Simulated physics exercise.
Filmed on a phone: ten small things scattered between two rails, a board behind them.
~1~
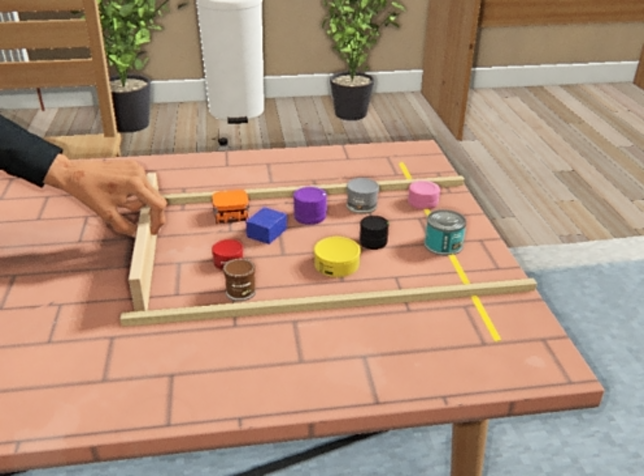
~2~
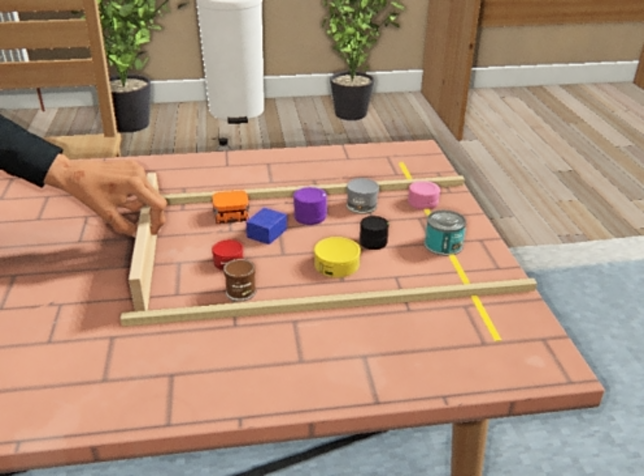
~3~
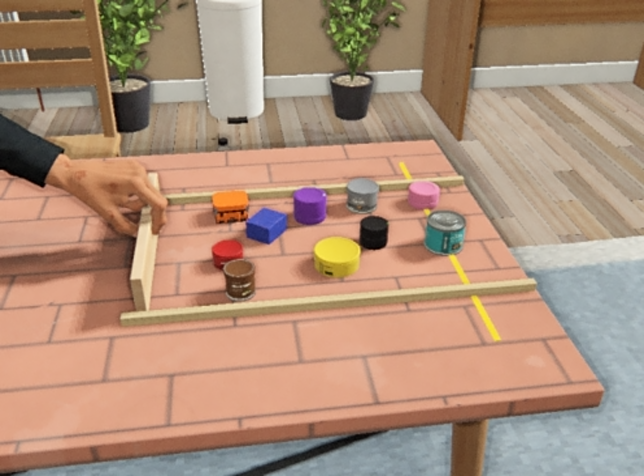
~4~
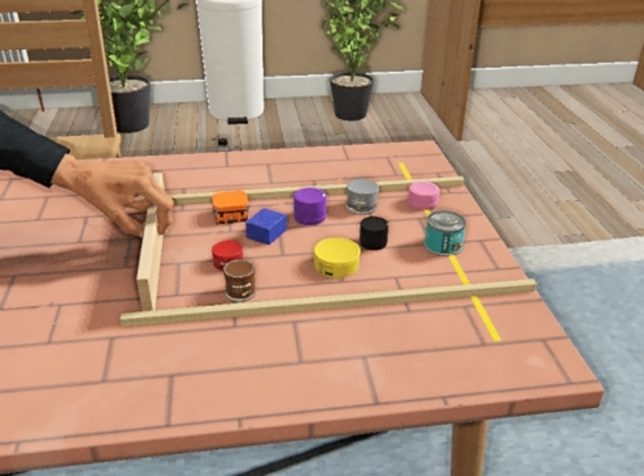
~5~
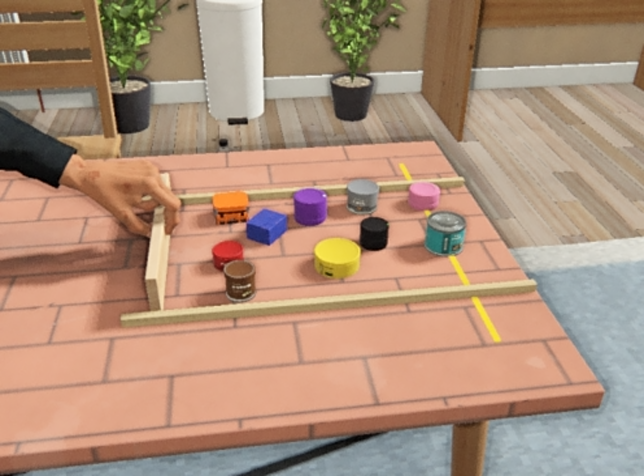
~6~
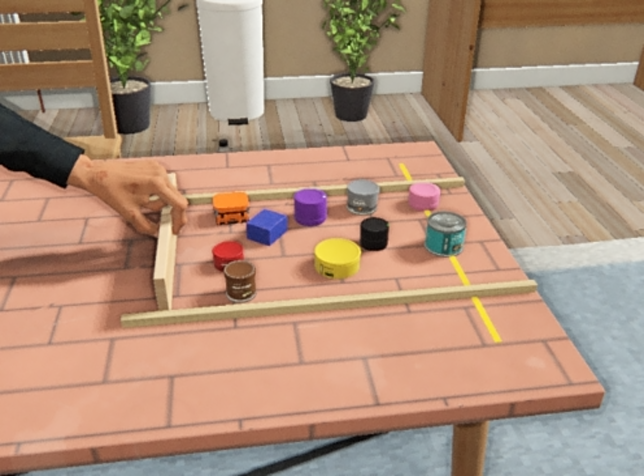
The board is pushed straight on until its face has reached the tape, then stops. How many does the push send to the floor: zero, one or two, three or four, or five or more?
The number that fall off is one or two.
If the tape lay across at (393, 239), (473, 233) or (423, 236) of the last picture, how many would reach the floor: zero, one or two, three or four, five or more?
In that order: None at all; at least five; no fall at all.
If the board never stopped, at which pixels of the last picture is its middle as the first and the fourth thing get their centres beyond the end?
Its middle is around (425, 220) and later (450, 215).
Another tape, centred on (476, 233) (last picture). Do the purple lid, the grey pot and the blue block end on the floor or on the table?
The purple lid tumbles off; the grey pot drops off; the blue block is kept.
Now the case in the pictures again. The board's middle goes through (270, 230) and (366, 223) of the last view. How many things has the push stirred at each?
At the one place 5, at the other 9.
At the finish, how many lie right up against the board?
The number is 5.
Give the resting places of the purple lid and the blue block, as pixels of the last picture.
The purple lid stops around (472, 203); the blue block around (444, 210).
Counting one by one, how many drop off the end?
Exactly 1.
Soon after, none off yet; pink lid at rest near (424, 197); turquoise tin at rest near (445, 234); grey pot at rest near (363, 197).
Then, none off yet; pink lid at rest near (424, 197); turquoise tin at rest near (445, 234); grey pot moved about its own width near (388, 190).
By the end, the number that fall off is one or two; fallen, pink lid.
